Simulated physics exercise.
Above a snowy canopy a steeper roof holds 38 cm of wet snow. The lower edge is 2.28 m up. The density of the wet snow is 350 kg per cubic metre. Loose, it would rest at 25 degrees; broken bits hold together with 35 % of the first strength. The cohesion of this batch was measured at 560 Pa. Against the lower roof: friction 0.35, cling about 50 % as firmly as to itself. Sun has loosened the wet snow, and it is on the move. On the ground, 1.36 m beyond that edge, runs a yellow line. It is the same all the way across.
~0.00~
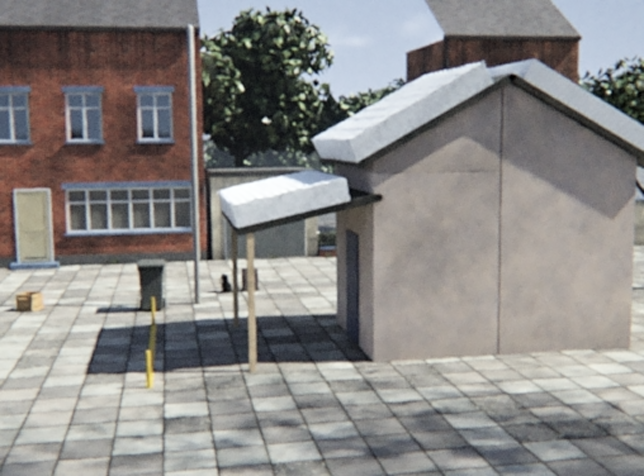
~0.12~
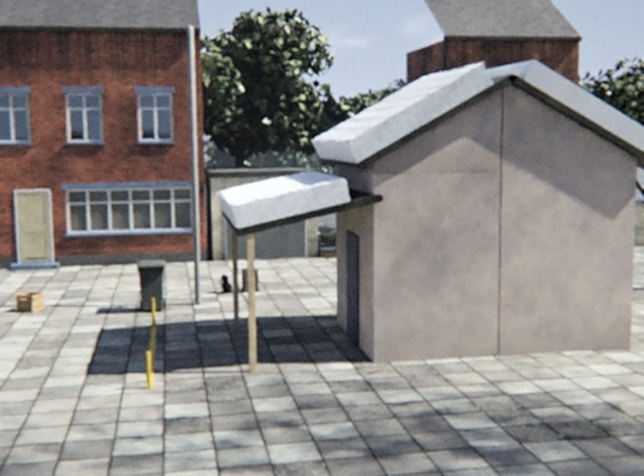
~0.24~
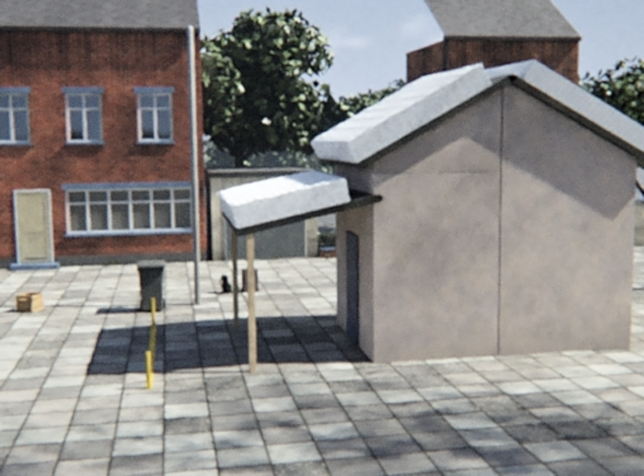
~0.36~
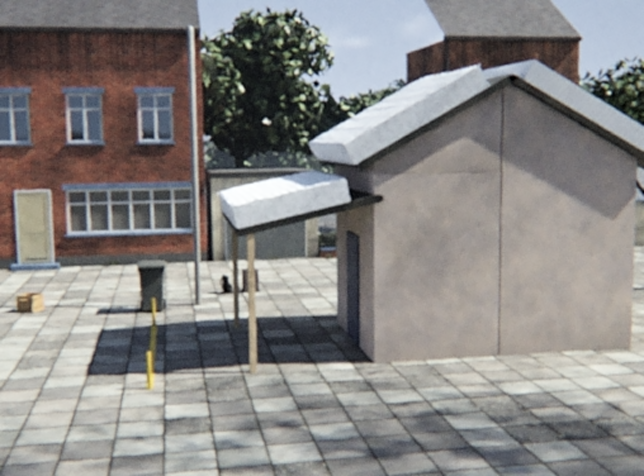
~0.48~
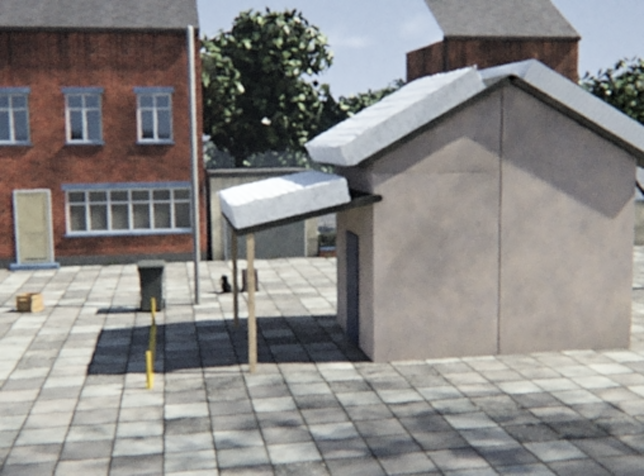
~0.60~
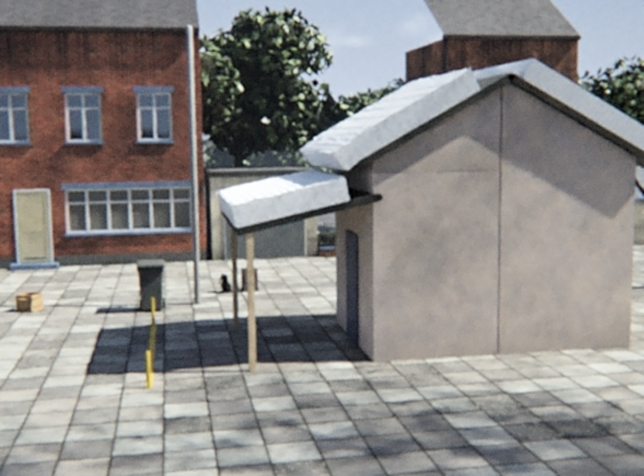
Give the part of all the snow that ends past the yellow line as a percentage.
The part of all the snow that ends past the yellow line is near 0 %.
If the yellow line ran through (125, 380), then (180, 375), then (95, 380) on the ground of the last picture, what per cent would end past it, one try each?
In that order: 0 %, 0 %, 0 %.
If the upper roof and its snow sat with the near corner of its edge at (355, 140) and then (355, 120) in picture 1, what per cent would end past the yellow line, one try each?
In turn about 8 %, 25 %.
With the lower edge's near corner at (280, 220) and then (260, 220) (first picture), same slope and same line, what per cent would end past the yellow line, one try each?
In turn about 3 %, 1 %.
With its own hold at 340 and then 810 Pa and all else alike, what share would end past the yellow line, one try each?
In turn about 6 %, 0 %.
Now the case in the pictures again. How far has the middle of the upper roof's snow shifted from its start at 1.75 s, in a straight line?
Roughly 1.4 m.
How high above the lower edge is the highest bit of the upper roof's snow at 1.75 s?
Roughly 1.8 m.
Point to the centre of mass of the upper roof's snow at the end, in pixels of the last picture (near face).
At about (335, 162).
After 1.13 s, none is below the lower edge and 0 % is past the line.
After 1.75 s, none is below the lower edge and 0 % is past the line.
After 2.38 s, none is below the lower edge and 0 % is past the line.
After 3.00 s, none is below the lower edge and 0 % is past the line.
After 3.30 s, at the end, none is below the lower edge and 0 % is past the line.
